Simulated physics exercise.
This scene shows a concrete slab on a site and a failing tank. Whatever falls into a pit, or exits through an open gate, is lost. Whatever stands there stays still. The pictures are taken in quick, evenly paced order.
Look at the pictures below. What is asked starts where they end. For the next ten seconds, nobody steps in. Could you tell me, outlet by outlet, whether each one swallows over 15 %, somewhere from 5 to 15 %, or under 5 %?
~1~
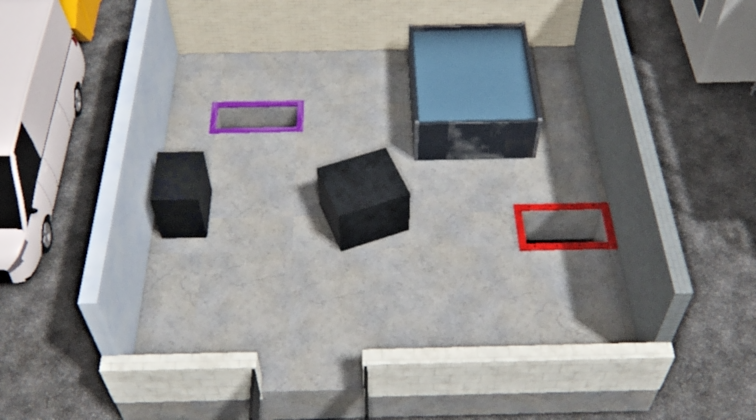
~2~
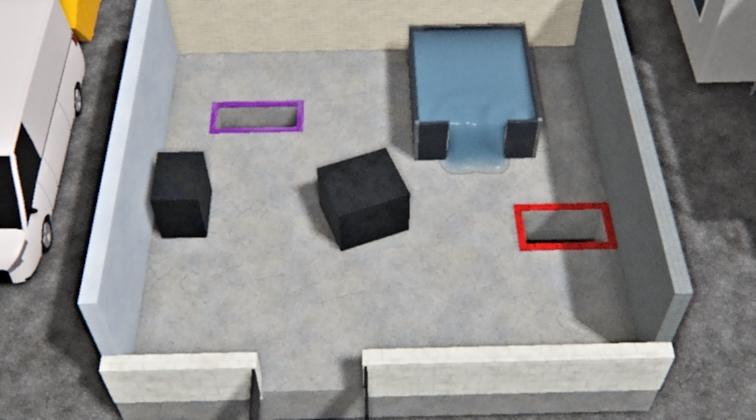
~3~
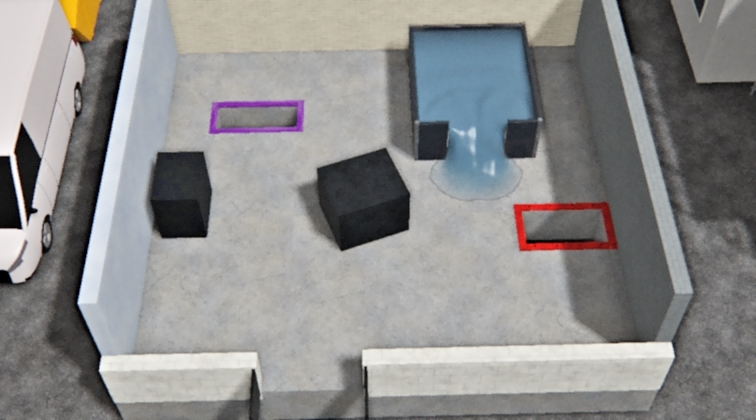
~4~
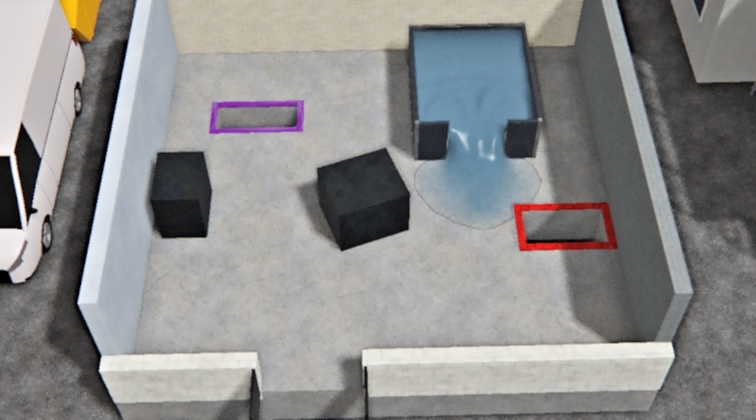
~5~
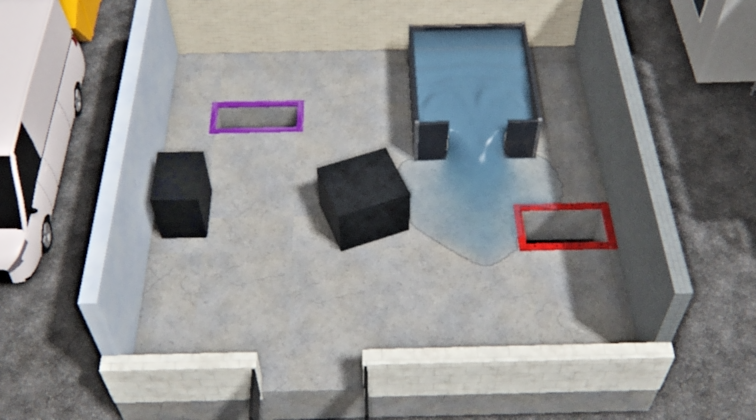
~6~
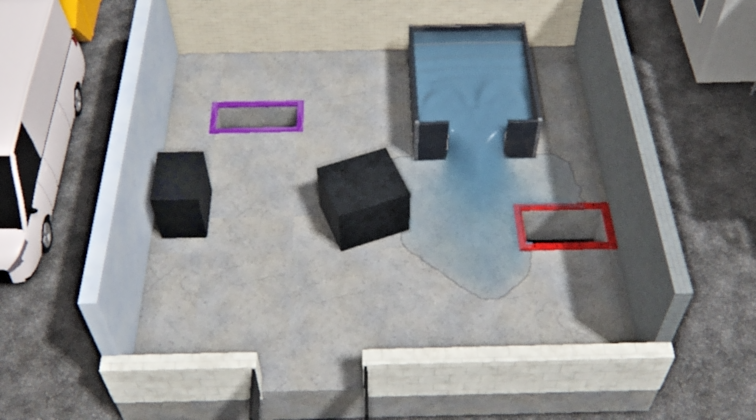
At the end, the gate is a middling outlet here - five to fifteen per cent. The purple pit is a minor outlet here - below five per cent. The red pit is a major outlet here - beyond fifteen per cent.
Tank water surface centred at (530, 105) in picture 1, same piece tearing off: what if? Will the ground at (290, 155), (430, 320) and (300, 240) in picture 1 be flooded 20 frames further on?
Checking the three spots, I get high and dry, swamped, high and dry.
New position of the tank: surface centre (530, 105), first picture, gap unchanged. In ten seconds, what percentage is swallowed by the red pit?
The red pit takes 55 per cent.
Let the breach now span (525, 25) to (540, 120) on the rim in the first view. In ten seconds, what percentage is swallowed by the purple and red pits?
Purple: 6 percent; red: 40 percent.
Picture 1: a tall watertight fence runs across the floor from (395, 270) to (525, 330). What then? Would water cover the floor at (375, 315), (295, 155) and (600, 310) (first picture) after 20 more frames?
In turn: Clear, not flooded, under water.
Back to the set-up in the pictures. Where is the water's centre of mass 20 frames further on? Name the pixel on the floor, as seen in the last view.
About (465, 191) in the last view.
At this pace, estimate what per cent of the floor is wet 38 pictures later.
Roughly 60 %.
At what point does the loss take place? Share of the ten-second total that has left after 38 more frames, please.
Estimate: Some 70 %.
A moment on, water covers 25 % of the floor; the gate 0 %, the purple pit 0 %, the red pit 3 %.
Next, water covers 35 % of the floor; the gate 0 %, the purple pit 0 %, the red pit 7 %.
Then, water covers 45 % of the floor; the gate 3 %, the purple pit 0 %, the red pit 10 %.
Later, water covers 60 % of the floor; the gate 6 %, the purple pit 0 %, the red pit 19 %.
In the end, water covers 80 % of the floor; the gate 8 %, the purple pit 1 %, the red pit 26 %.
